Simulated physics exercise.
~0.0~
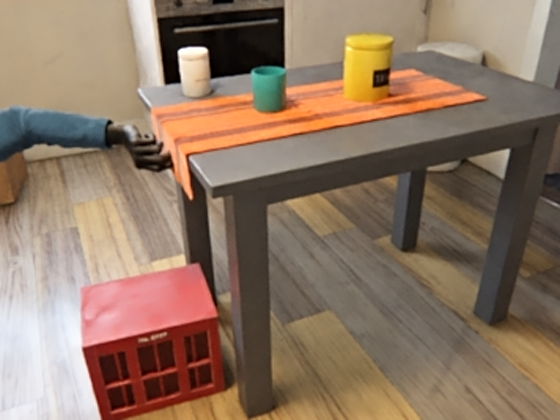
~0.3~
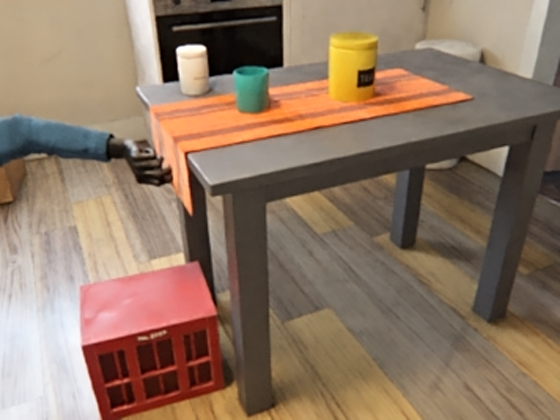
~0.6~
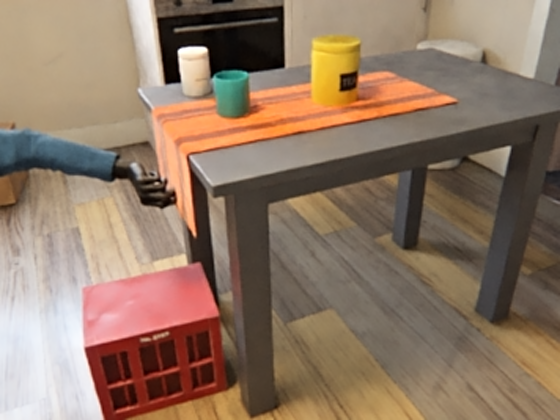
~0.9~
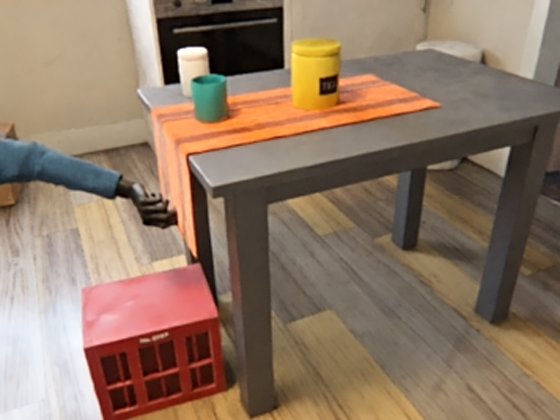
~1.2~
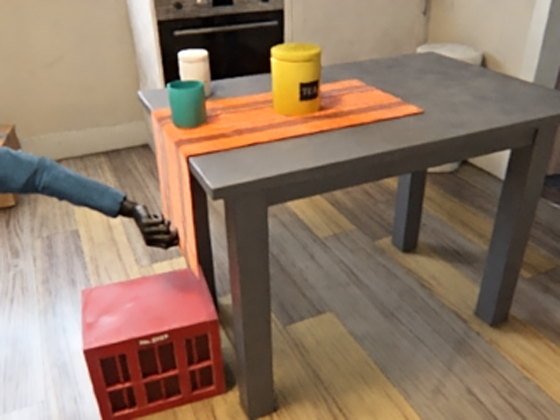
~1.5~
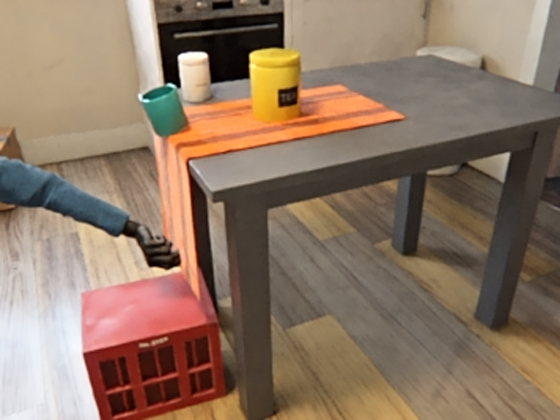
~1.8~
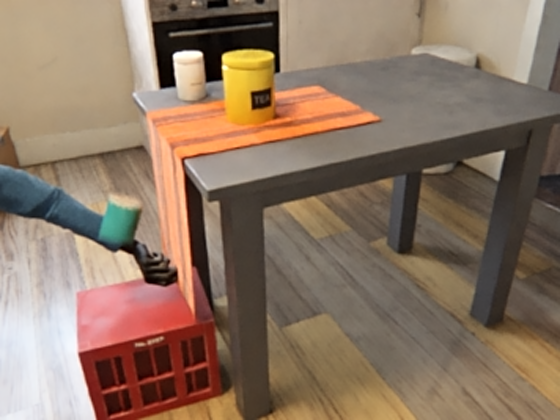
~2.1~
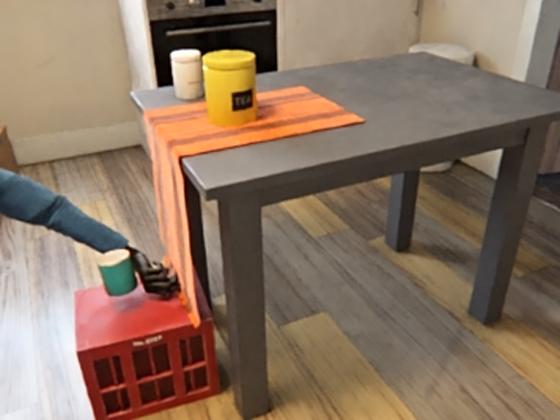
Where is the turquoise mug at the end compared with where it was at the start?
At the start the turquoise mug stands on the orange tea towel on the table, between the white jar and the yellow canister. By the end it is off the table's left end, down by the red crate.
